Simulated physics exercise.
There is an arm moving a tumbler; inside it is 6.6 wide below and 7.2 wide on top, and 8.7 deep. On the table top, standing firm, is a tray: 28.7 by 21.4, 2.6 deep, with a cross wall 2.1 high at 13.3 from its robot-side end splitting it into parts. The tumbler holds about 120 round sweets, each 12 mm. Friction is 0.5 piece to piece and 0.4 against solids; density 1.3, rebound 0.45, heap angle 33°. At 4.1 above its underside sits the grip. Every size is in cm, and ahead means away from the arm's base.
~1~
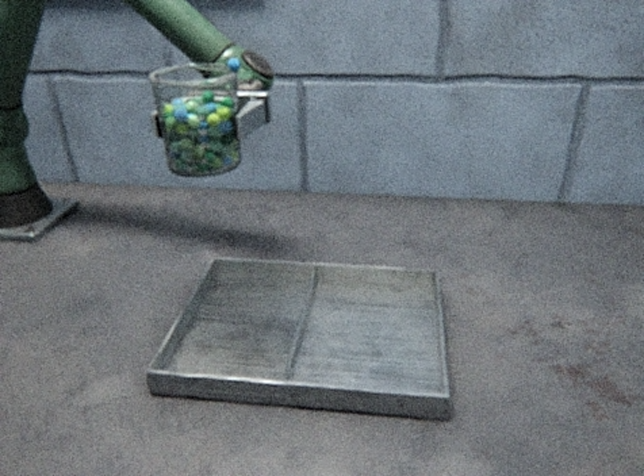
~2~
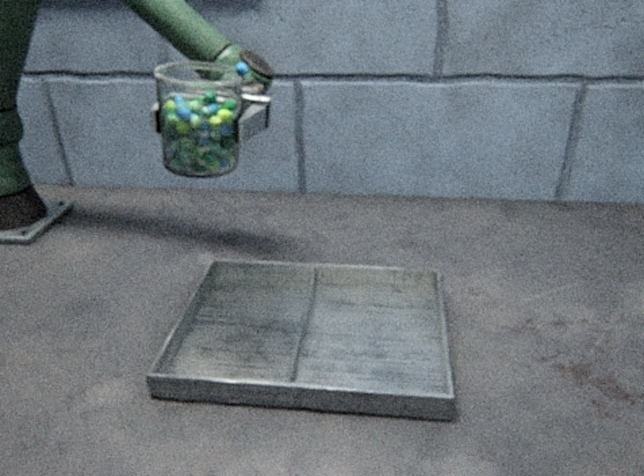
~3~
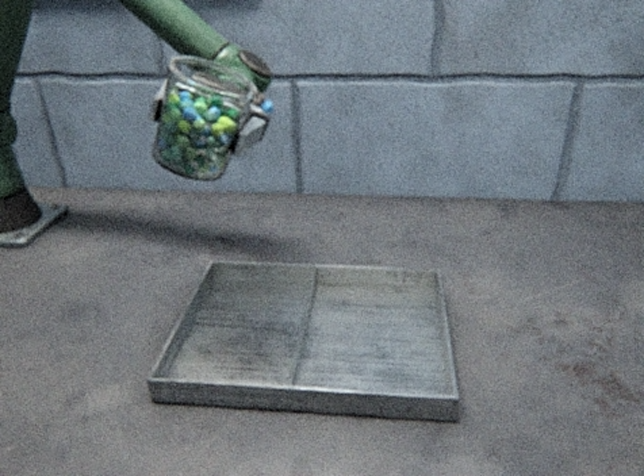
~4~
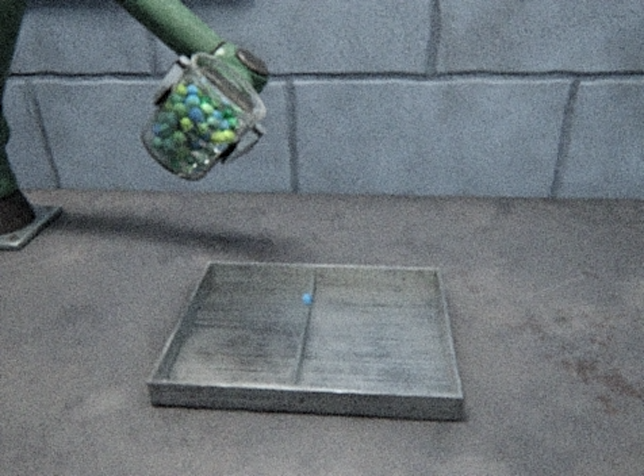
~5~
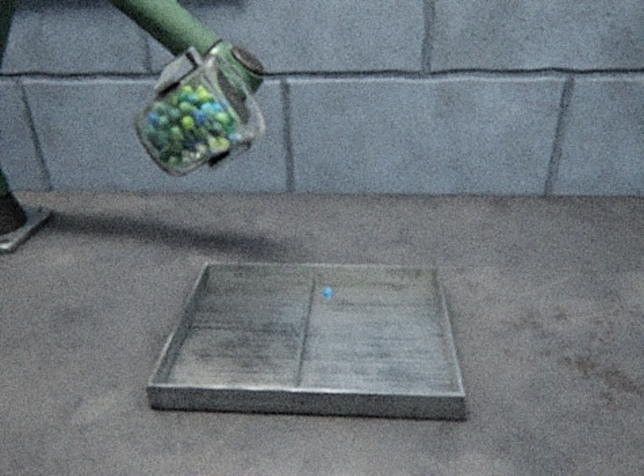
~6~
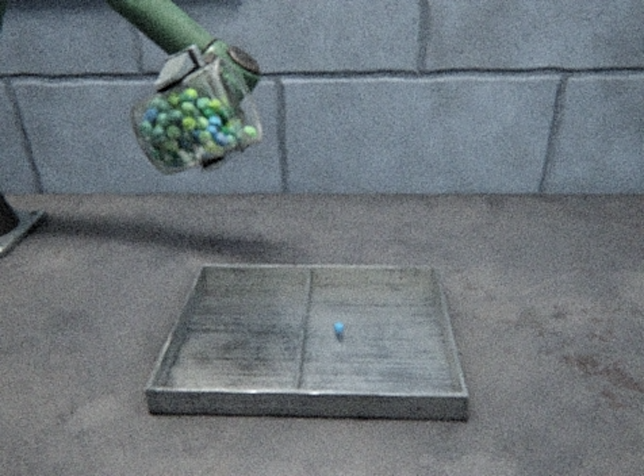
Before a grey block wall, a green robotic arm tilting a clear tumbler of colourful sweets, one blue sweet dropping into a divided tray.
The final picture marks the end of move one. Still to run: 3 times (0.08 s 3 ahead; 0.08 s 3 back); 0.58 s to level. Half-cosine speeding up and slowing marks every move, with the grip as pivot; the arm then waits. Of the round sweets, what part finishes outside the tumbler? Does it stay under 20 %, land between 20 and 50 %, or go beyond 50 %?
It lands between 20 and 50 %.
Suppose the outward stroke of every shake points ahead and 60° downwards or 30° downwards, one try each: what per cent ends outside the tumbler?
About 10 and 15 per cent.
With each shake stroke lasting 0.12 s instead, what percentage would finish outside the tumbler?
Estimate for that case: 20 %.
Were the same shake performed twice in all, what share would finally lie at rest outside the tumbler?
Expected share: About 30 %.
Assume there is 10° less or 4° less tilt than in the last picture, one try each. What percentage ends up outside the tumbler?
20 and 35 %.
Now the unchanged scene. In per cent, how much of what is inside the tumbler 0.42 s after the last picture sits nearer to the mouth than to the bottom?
Something like 50 percent sits in that half.
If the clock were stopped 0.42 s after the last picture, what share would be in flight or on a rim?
Around 9 percent of the load.
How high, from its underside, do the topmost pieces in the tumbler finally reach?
Height at rest: Approx. 6.5 cm.
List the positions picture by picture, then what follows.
The first frame shows tumbler middle at (200, 122), level; upper third of the load around (197, 112), from x 170 to 235, top at y 65; 122 in the tumbler.
The second frame shows tumbler middle at (200, 122), tilted 6° forward; upper third of the load around (198, 112), from x 170 to 240, top at y 70.
The third frame shows tumbler middle at (201, 122), tilted 23° forward; upper third of the load around (192, 111), from x 165 to 265, top at y 95; 121 in the tumbler, 1 in flight or on a rim.
The fourth frame shows tumbler middle at (201, 121), tilted 44° forward; upper third of the load around (193, 110), from x 160 to 305, top at y 90; 121 in the tumbler, 1 in the far-side part.
The fifth frame shows tumbler middle at (199, 121), tilted 61° forward; upper third of the load around (188, 109), from x 150 to 325, top at y 90; 121 in the tumbler, 1 in the far-side part.
The sixth frame shows tumbler middle at (196, 121), tilted 67° forward; upper third of the load around (181, 109), from x 150 to 340, top at y 95; 121 in the tumbler, 1 in the far-side part.
Then, 0.42 s later, tilted 67° forward, highest piece 26 above the table; 88 in the tumbler, 23 in the far-side part, 11 in flight or on a rim.
Then, 0.85 s later, tilted 20° forward, highest piece 28 above the table; 74 in the tumbler, 39 in the far-side part, 6 in the robot-side part, 3 on the table or floor.
Then, 1.26 s later, level, highest piece 27 above the table; 74 in the tumbler, 39 in the far-side part, 6 in the robot-side part, 3 on the table or floor.
Then, 2.31 s later, level, highest piece 27 above the table; 74 in the tumbler, 39 in the far-side part, 6 in the robot-side part, 3 on the table or floor.
At rest, 74 in the tumbler, 39 in the far-side part, 6 in the robot-side part, 3 on the table or floor. That is 39 % outside the tumbler.
